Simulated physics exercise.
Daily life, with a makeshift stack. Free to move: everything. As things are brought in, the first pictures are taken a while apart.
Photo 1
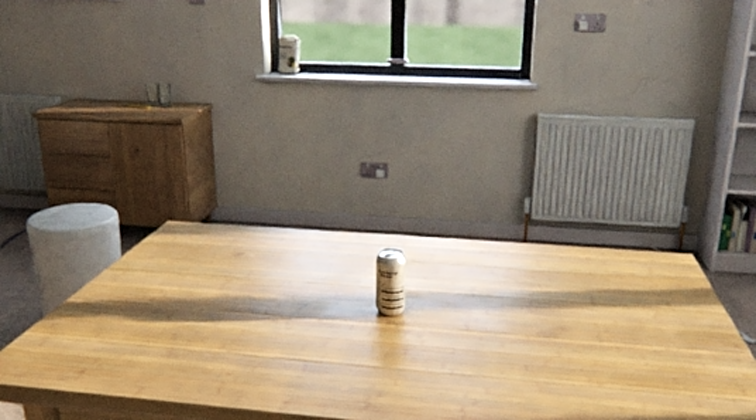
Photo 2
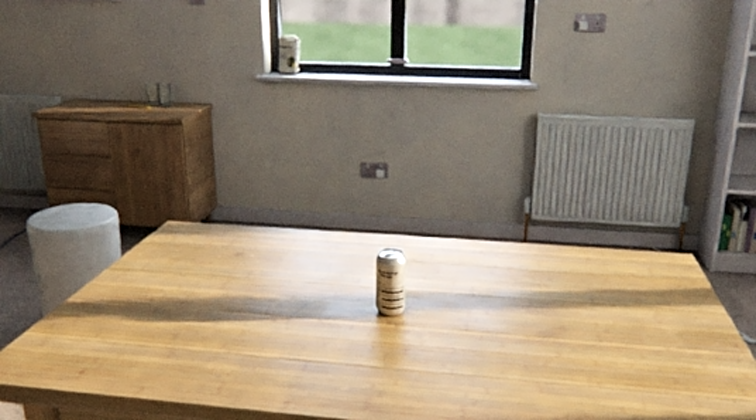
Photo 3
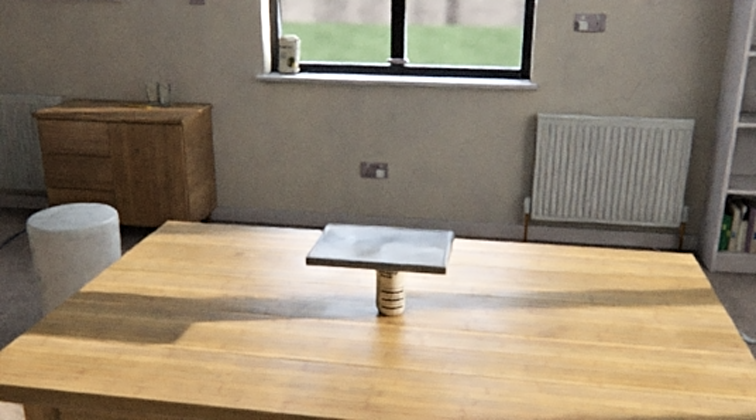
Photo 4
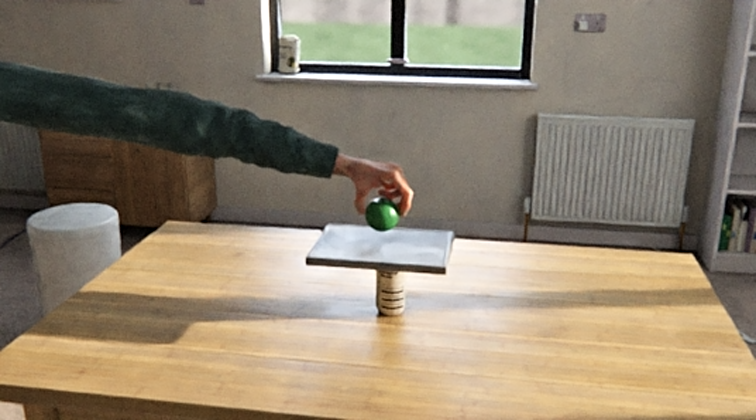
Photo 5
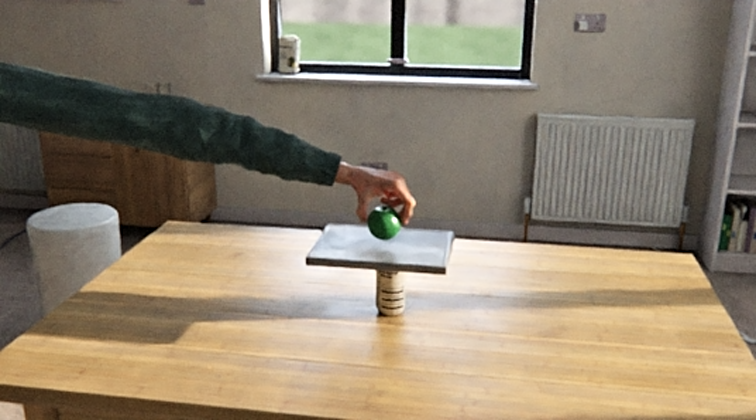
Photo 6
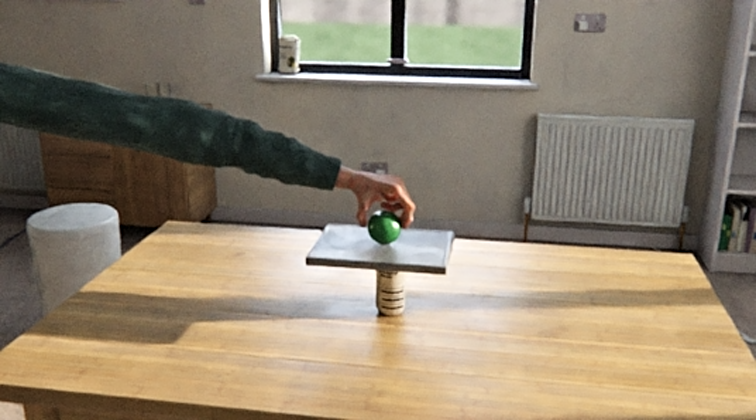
In the video, a can stands on a wooden table, and then a flat grey lid appears balanced on top of it. A hand reaches in from the left and lowers a green apple onto the lid, still holding it.
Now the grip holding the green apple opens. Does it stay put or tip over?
Stable.
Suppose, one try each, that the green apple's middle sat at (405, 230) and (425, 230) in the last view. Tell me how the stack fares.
Result one: The stack stands. Result two: The stack stands.
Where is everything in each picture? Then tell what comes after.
In the first picture, the last thing is not in view yet.
In the second picture, the last thing is not in view yet.
In the third picture, the last thing is not in view yet; grey lid (383, 248).
In the fourth picture, on its way; green apple (382, 215); grey lid (383, 248).
In the fifth picture, on its way; green apple (384, 223); grey lid (383, 248).
In the sixth picture, set down, still held; green apple (384, 227); grey lid (383, 248).
Then, 0.80 s after the last picture, nothing has stirred.
Then, 1.80 s after the last picture, green apple resting near (384, 228).
At rest, all 3 in place. Seen from the same camera at the end, green apple near (383, 228). The stack keeps its balance.
